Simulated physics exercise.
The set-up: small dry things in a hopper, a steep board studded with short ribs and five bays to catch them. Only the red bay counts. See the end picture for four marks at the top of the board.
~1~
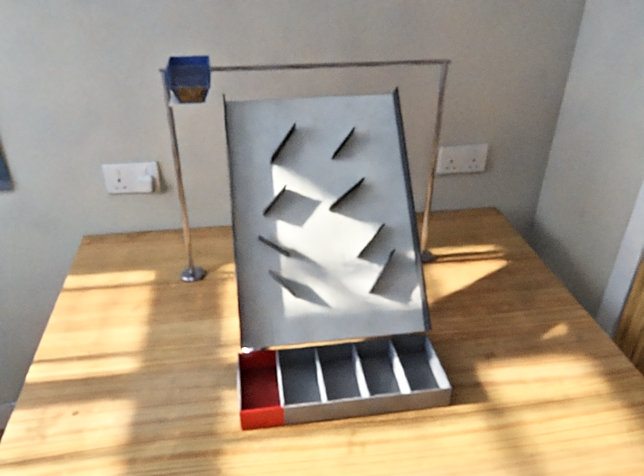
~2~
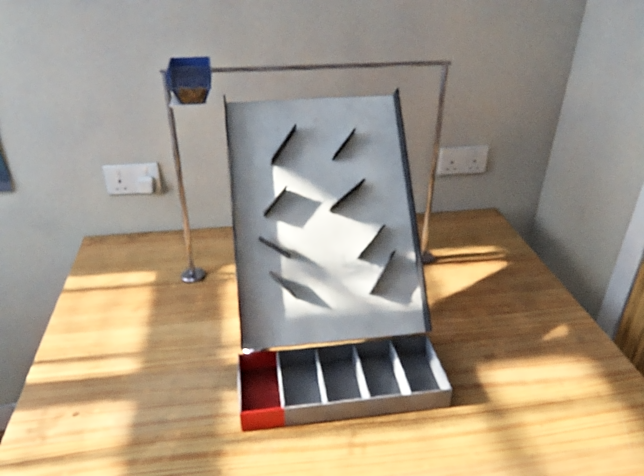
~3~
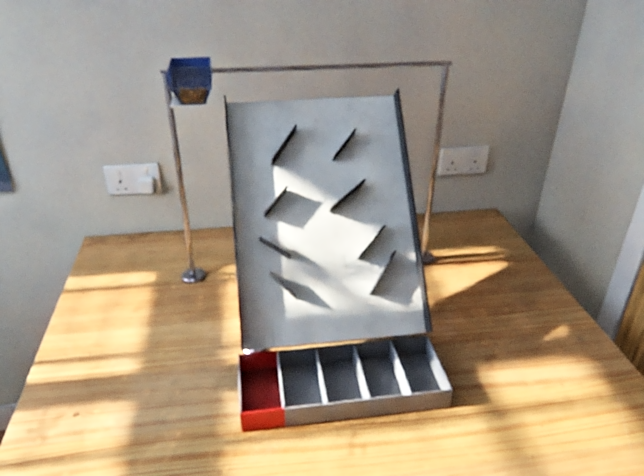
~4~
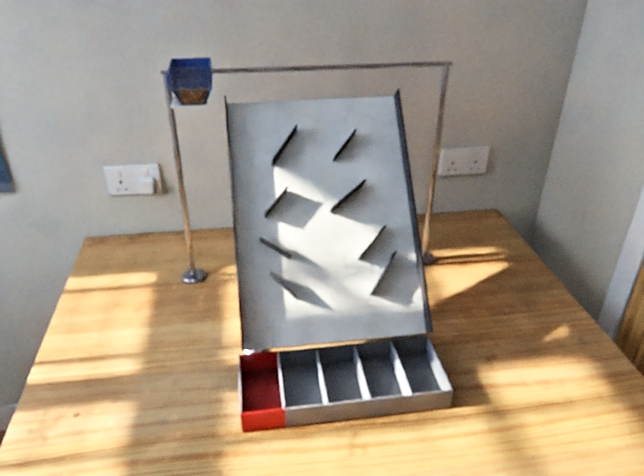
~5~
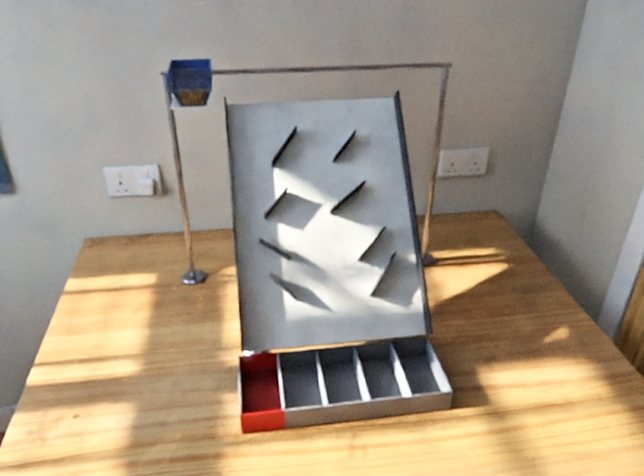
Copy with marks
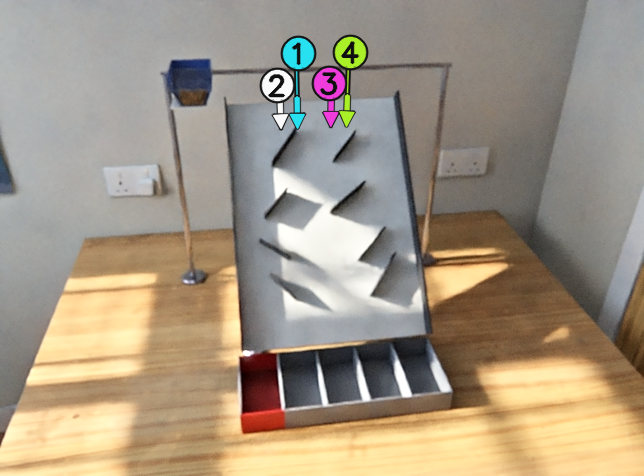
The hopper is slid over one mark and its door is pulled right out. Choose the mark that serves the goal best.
Choose 2.
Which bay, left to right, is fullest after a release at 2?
The first from the left.
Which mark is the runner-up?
It is 1.
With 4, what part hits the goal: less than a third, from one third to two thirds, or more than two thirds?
Mark 4 gives less than a third.
On the marked copy, mark 1 meets the board at (297, 123); mark 2 meets the board at (280, 123); mark 3 meets the board at (330, 121); mark 4 meets the board at (346, 120).
For mark 1, about a third in the red bay, about two thirds in other bays, a stray few outside the box.
For mark 2, nearly all in the red bay, a stray few in other bays, a stray few held on the board.
For mark 3, none in the red bay, nearly all in other bays, a small part outside the box.
For mark 4, none in the red bay, nearly all in other bays, a stray few outside the box.
